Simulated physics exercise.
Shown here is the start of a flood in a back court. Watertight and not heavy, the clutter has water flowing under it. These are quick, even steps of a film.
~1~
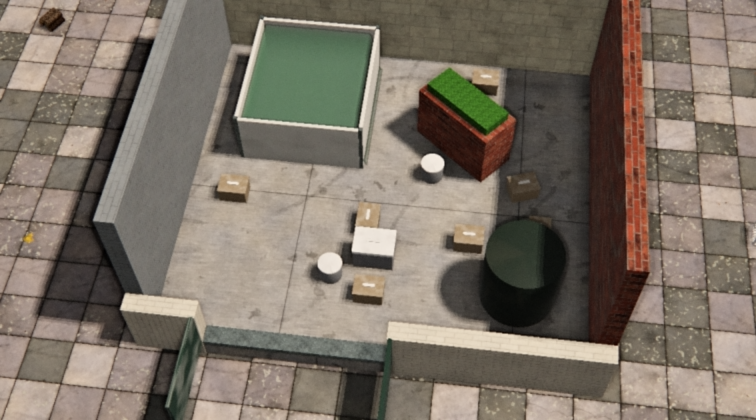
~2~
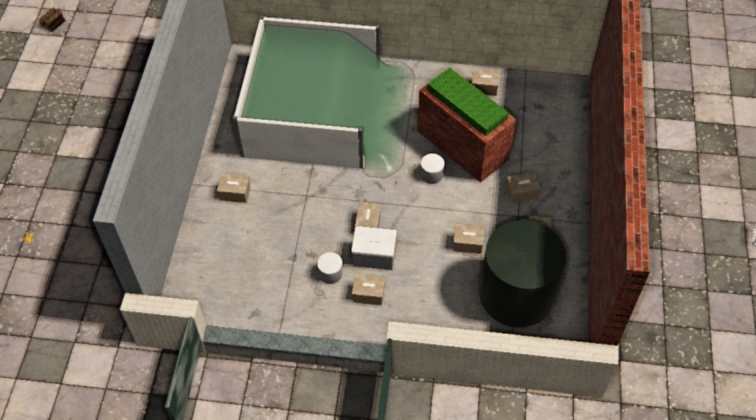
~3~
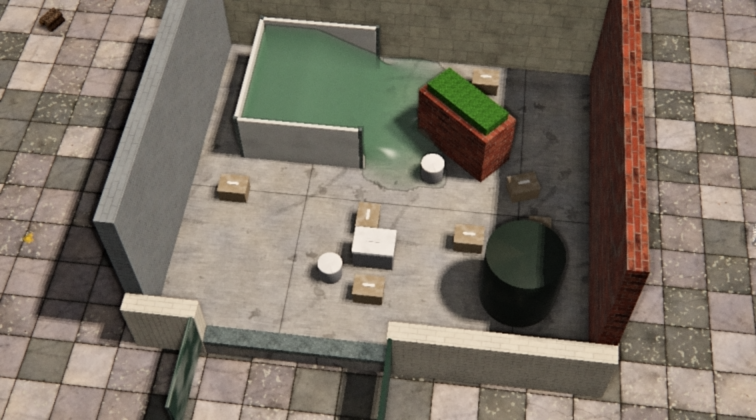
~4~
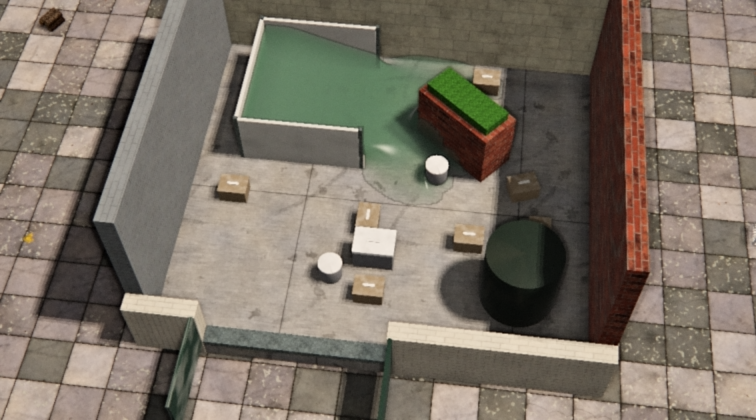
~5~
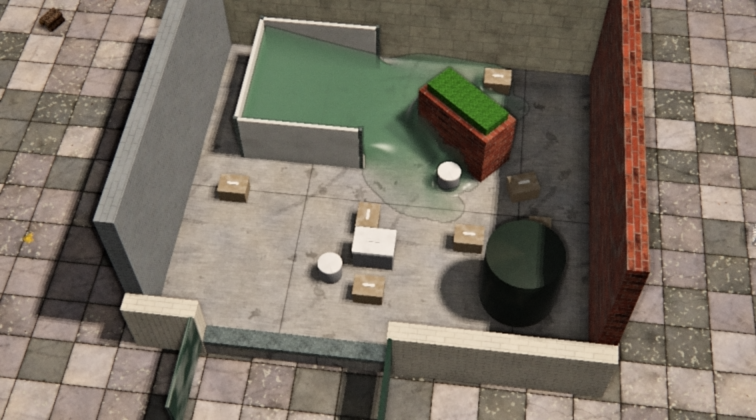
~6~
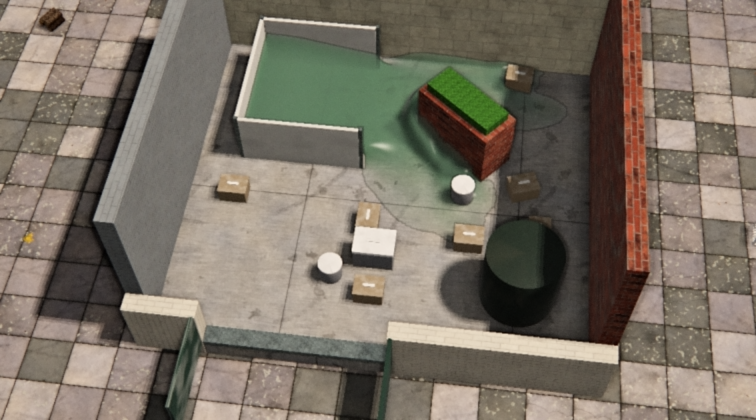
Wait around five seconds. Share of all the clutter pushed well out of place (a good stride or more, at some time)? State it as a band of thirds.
It falls in the band of two thirds or more.
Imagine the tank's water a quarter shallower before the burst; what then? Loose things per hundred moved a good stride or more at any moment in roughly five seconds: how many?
Share moved: 80 in a hundred.
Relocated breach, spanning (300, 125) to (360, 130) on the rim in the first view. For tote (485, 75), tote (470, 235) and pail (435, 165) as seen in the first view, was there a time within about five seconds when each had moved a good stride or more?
Order as asked: Not sent that far; sent that far; not sent that far.
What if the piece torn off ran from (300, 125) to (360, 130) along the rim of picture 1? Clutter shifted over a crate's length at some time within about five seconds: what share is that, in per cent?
Roughly 60 in a hundred.
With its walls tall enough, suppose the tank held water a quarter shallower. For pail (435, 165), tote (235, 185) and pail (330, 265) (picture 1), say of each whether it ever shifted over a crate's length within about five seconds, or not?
In the order asked: Over that distance, below that distance and below that distance.
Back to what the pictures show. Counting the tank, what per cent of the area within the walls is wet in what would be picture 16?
I'd call it close to 60 per cent.
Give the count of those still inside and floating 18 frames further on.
You get 5.
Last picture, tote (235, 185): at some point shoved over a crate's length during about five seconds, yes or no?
Shy of that.
A moment on, 2 of 10 are well off their spots; 1 afloat.
Next, 5 of 10 are well off their spots; 3 afloat.
Later, 5 of 10 are well off their spots; 5 afloat.
In the end, 9 of 10 are well off their spots, and 9 have been at some point; 5 afloat.
